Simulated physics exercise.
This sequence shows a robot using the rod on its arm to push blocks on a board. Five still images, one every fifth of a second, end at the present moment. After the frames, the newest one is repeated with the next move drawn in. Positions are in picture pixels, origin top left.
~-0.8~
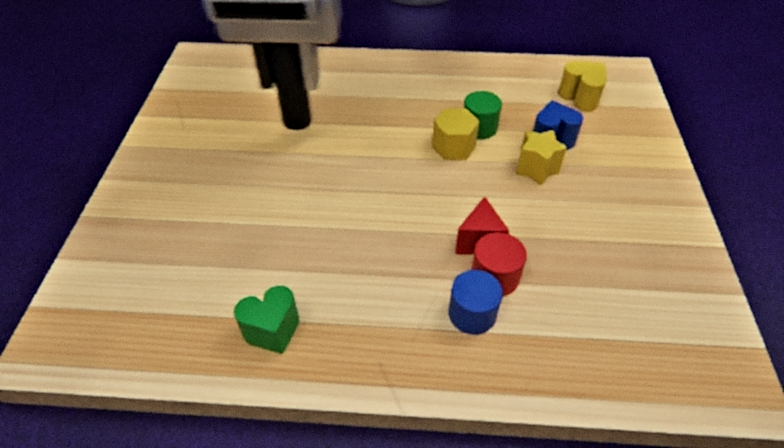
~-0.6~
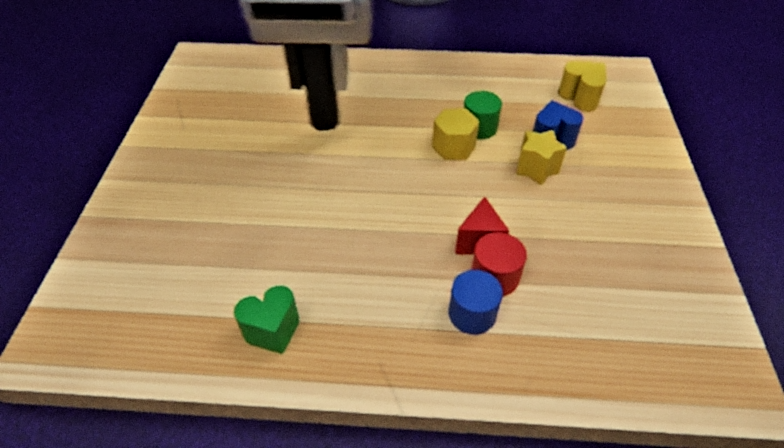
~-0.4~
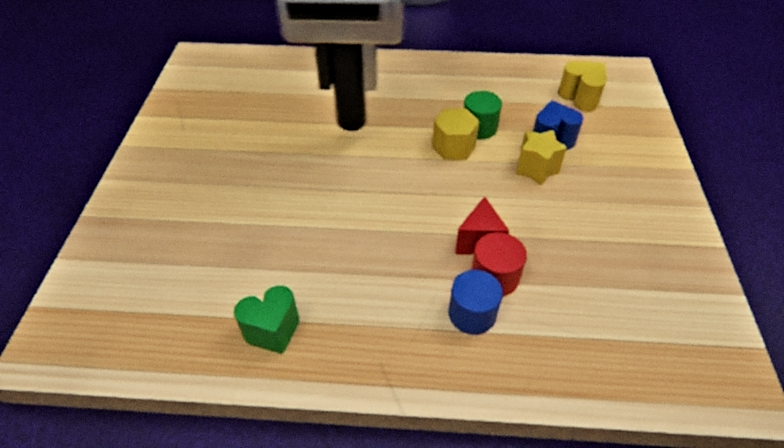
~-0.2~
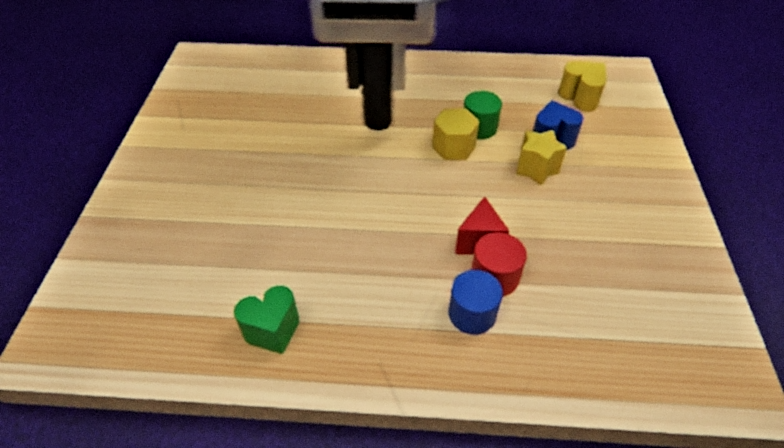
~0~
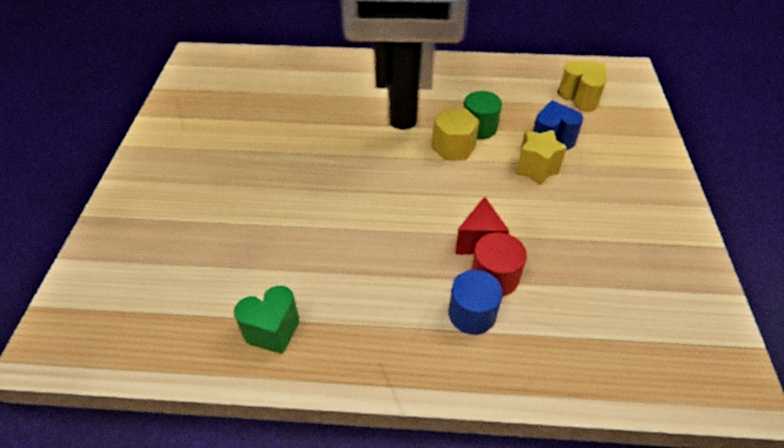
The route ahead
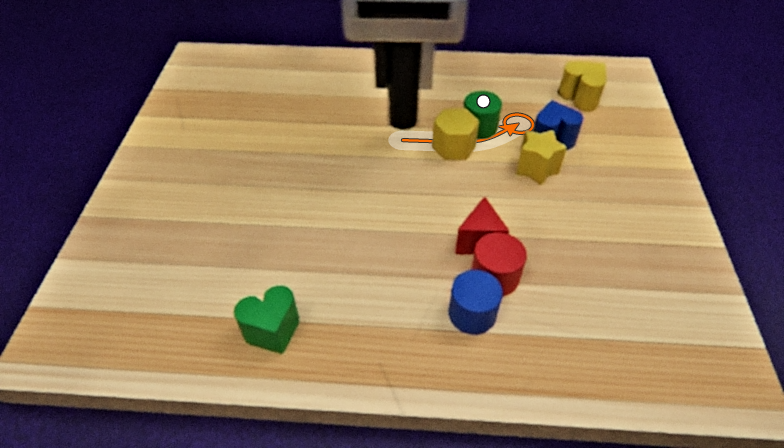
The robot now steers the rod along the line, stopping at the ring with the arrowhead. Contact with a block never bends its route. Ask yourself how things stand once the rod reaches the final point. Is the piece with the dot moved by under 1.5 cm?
My answer is no.
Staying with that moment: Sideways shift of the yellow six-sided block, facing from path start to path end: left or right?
It's set to shift right.
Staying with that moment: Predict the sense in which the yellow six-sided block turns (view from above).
The sense of turning is clockwise.
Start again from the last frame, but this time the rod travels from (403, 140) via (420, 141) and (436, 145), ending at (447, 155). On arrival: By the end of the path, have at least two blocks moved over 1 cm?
The answer is no.
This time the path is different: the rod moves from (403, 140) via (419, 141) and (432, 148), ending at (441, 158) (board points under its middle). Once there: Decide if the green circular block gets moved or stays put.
Answer: Unmoved.
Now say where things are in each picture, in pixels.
Rod tip at (298, 121); block tops, yellow six-sided block at (457, 121); green circular block at (483, 101); yellow star block at (543, 143); blue heart block at (559, 114), in the first picture.
Rod at (325, 122); blocks unchanged, in the second picture.
Rod at (352, 122); blocks unchanged, in the third picture.
Rod at (378, 122); blocks unchanged, in the fourth picture.
Rod at (403, 121); yellow six-sided block at (457, 121); green circular block at (483, 101); yellow star block at (543, 143); blue heart block at (559, 114), in the fifth picture.
Path on the board, from (403, 140) over (445, 142) and (487, 139) to (519, 124); the dot is on the green circular block.
What follows on the original path. One third of the way, rod at (448, 122); yellow six-sided block at (481, 126); green circular block at (491, 101).
Two thirds of the way, rod at (491, 119); yellow six-sided block at (513, 132), turned 35° clockwise; green circular block at (507, 94); yellow star block at (551, 144).
At the end, rod at (523, 104); yellow six-sided block at (513, 132), turned 40° clockwise; green circular block at (525, 78); yellow star block at (551, 144); blue heart block in place.
